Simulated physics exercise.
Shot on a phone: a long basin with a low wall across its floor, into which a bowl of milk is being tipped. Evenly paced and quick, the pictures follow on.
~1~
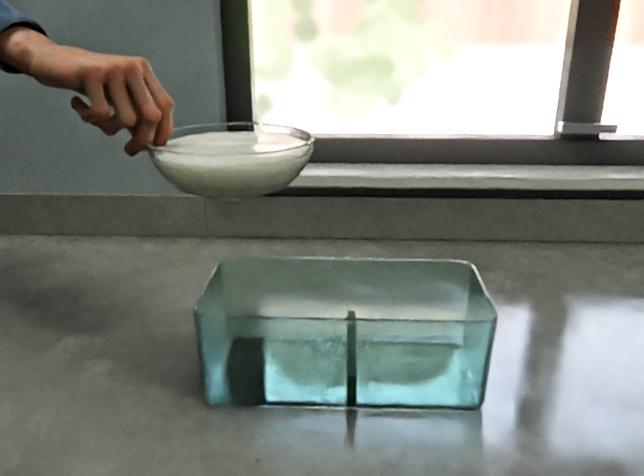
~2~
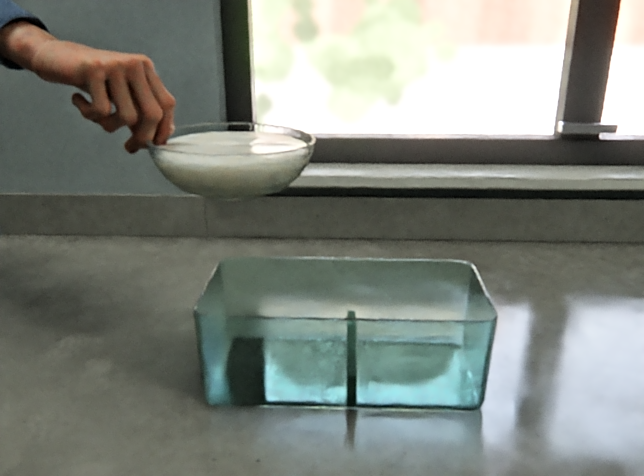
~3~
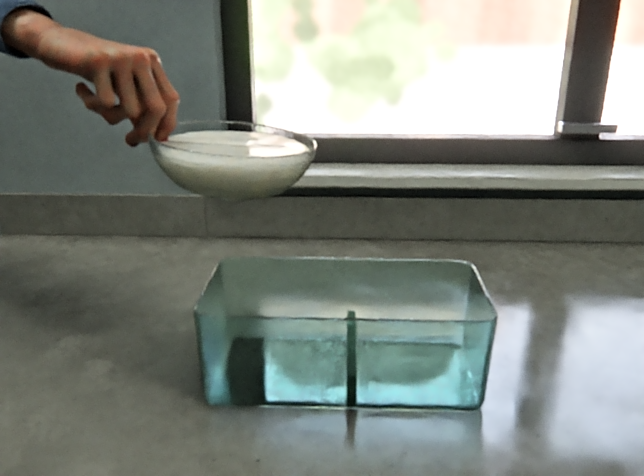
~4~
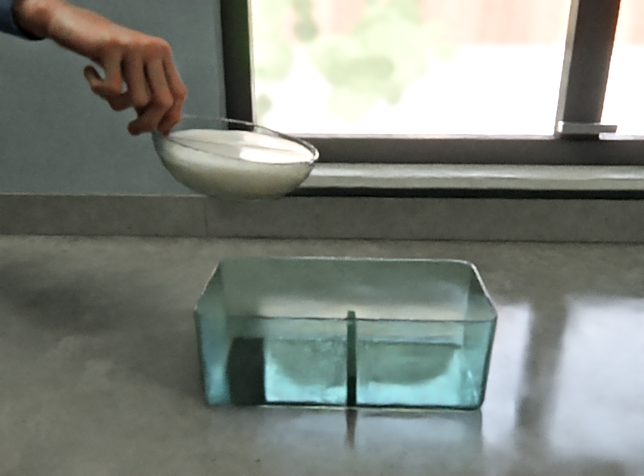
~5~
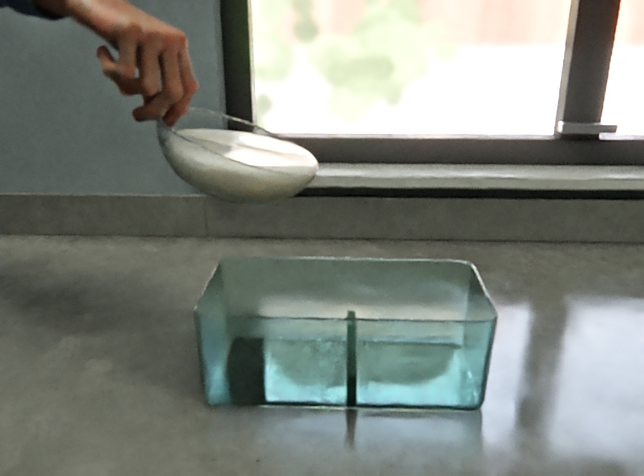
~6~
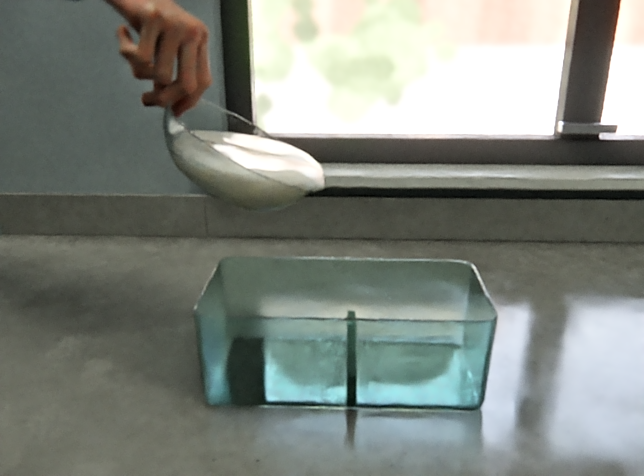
A hand in a blue sleeve at the upper left holds a clear glass bowl of white milk above a grey countertop, seen from the front by a still camera, with a bright window behind. Below sits a long, teal-tinted glass basin with a low dividing wall. The hand rises and moves right, steadily tilting the bowl rightward as the milk shifts toward its lowered edge.
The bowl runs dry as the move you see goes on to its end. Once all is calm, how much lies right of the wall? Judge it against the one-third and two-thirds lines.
Middling share.
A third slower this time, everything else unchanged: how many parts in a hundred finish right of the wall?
About 65 per cent.
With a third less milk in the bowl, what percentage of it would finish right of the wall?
Estimate: Around 50 per cent.
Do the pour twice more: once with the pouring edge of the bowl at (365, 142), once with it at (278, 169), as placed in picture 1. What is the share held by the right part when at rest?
It works out to around 70 % and then around 15 %.
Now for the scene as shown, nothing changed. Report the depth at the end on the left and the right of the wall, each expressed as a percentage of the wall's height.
Once it settles, the left reaches around 40 and the right around 50.
A moment on, the bowl is tipped on its side and 6 per cent is still to pour, 10 is left of the wall and 41 right of it.
Next, the bowl is tipped on its side and 0 per cent is still to pour, 34 is left of the wall and 53 right of it.
Then the bowl is tipped on its side and 0 per cent is still to pour, 41 is left of the wall and 53 right of it.
Later the bowl is tipped on its side and 0 per cent is still to pour, 44 is left of the wall and 52 right of it.
In the end 45 per cent lies left of the wall, 52 right of it and 4 outside.
